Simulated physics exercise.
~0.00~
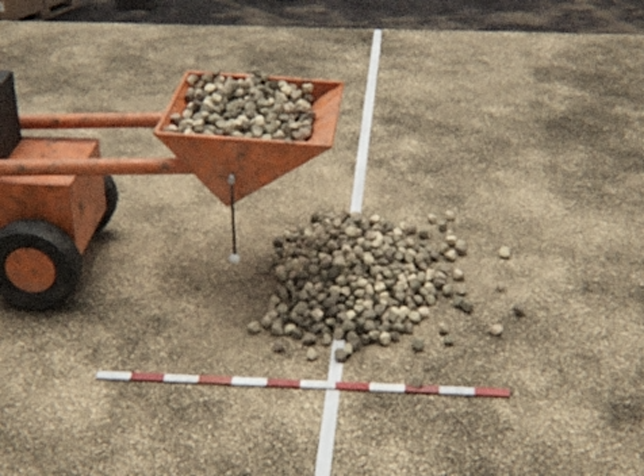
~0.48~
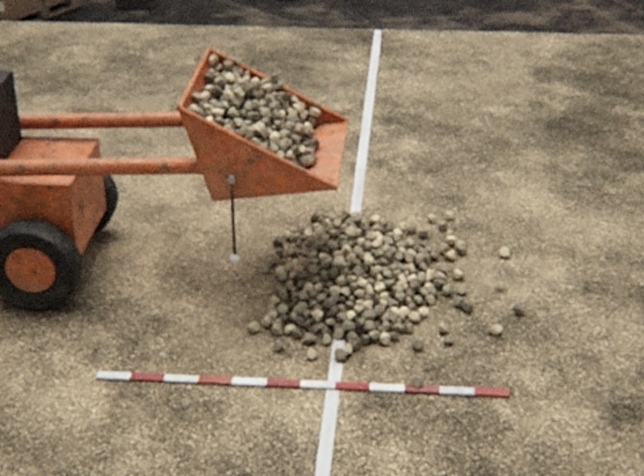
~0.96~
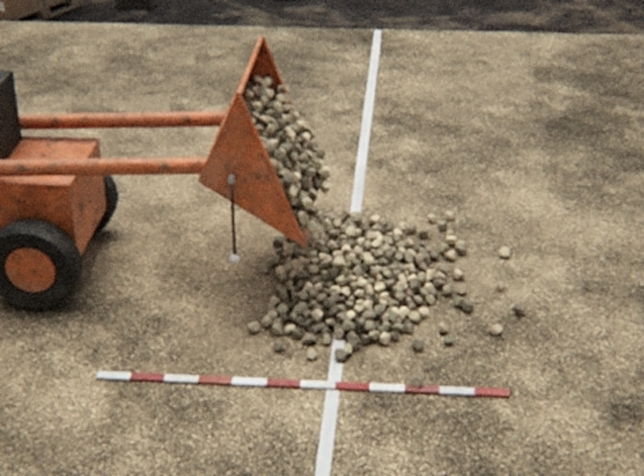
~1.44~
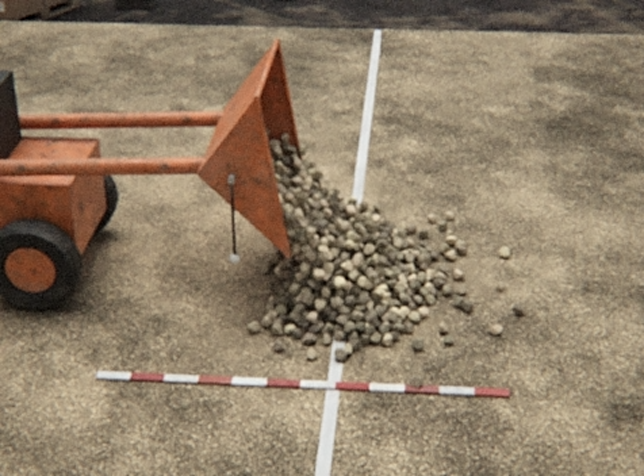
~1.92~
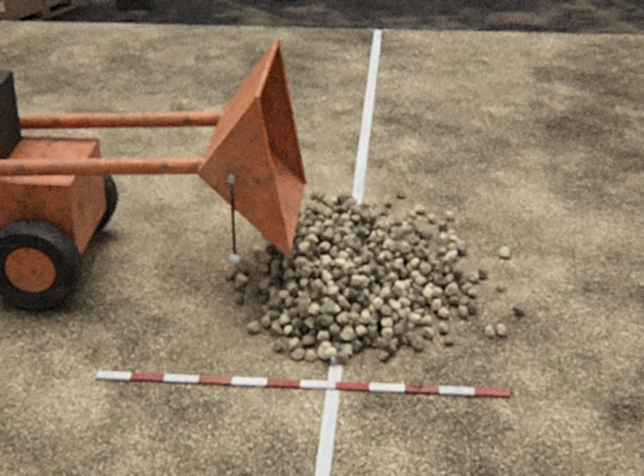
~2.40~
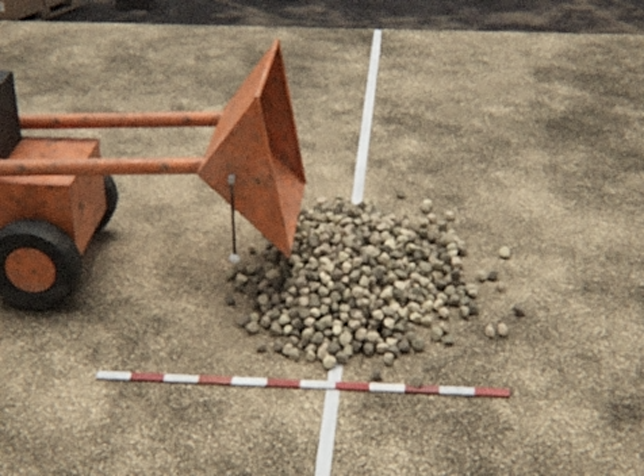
On sandy ground, an orange loader tipping its bucket and pouring stones onto a loose pile straddling a white line, emptying completely.
